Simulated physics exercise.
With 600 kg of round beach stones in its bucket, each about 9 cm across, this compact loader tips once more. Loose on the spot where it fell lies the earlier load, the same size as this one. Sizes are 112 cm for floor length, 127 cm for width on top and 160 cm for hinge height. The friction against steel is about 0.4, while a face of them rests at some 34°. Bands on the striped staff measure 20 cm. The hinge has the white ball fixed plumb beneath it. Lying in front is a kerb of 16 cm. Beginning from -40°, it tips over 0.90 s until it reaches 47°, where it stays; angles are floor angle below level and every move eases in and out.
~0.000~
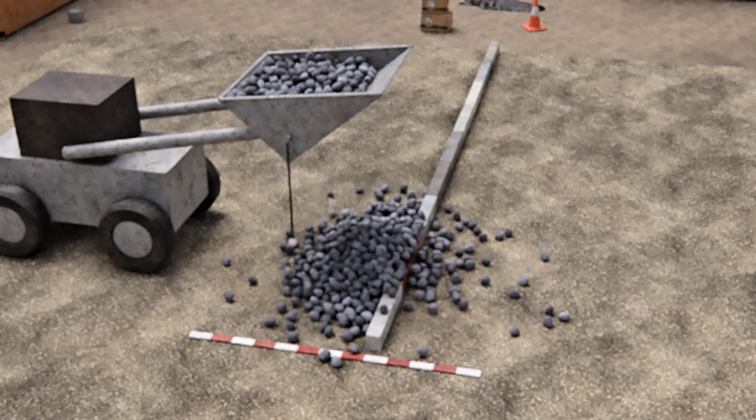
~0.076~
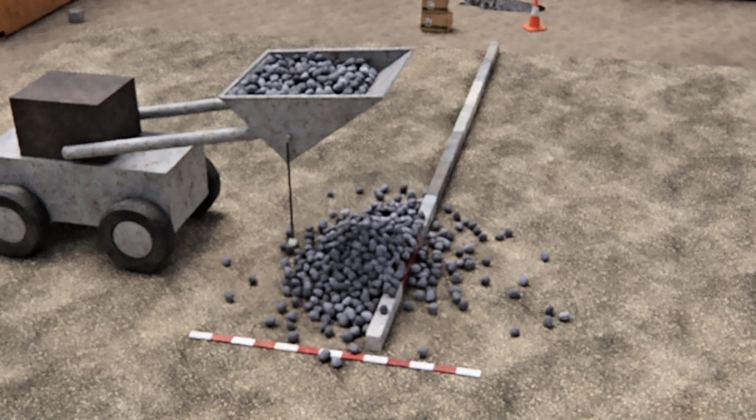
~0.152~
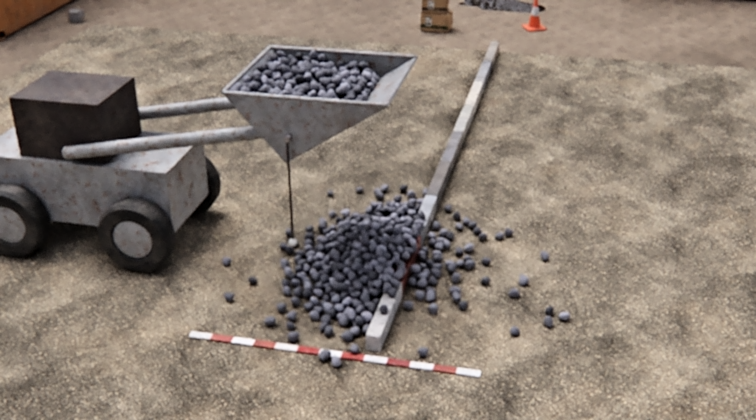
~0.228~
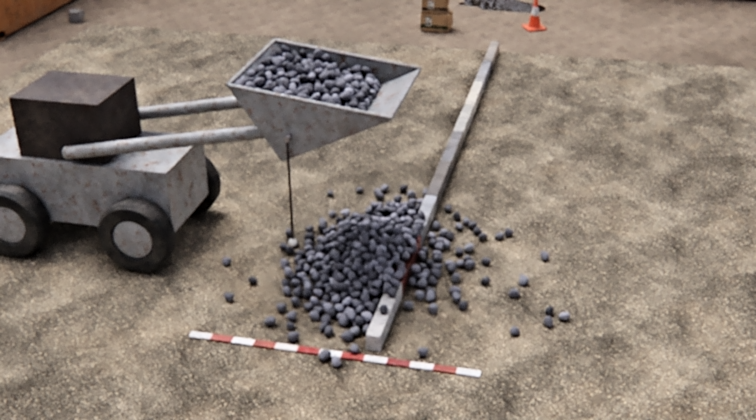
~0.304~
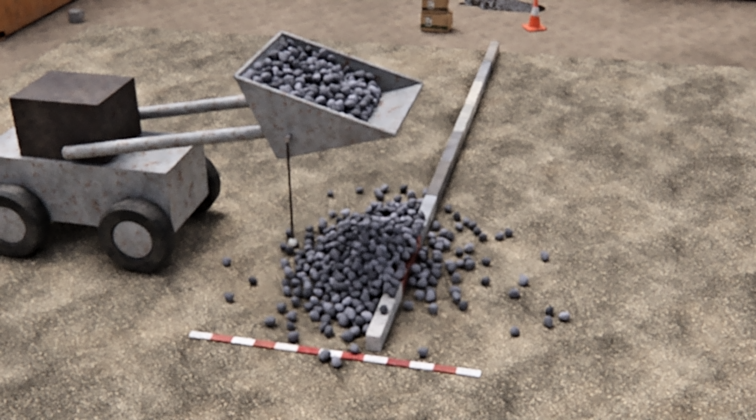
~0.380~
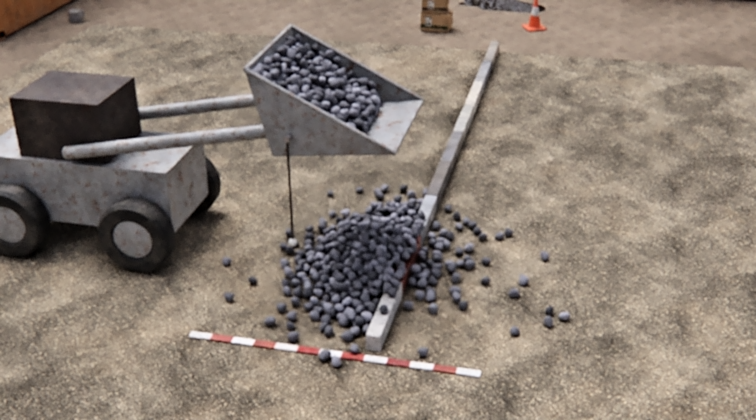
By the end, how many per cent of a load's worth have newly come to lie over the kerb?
About 79 per cent have newly come to lie there.
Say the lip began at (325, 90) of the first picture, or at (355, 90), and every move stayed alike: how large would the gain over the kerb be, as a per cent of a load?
The first would add around 15 per cent, the second around 50 per cent.
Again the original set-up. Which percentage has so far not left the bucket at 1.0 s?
It keeps some 65 percent of its load.
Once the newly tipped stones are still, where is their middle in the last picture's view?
The centre sits about (456, 268).
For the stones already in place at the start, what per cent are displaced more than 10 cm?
About 10 per cent.
After 0.7 s the floor is at 34°; in per cent of one load, 100 in the bucket, 90 on this side of the kerb, 10 over the kerb; the foremost stones are at (533, 291).
After 1.0 s the floor is at 47°; in per cent of one load, 63 in the bucket, 126 on this side of the kerb, 11 over the kerb; the foremost stones are at (533, 291).
After 1.4 s the floor is at 47°; in per cent of one load, 8 in the bucket, 133 on this side of the kerb, 58 over the kerb; the foremost stones are at (536, 294).
After 4.2 s the floor is at 47°; in per cent of one load, 0 in the bucket, 110 on this side of the kerb, 89 over the kerb; the foremost stones are at (722, 277). Net gain over the kerb, 79.
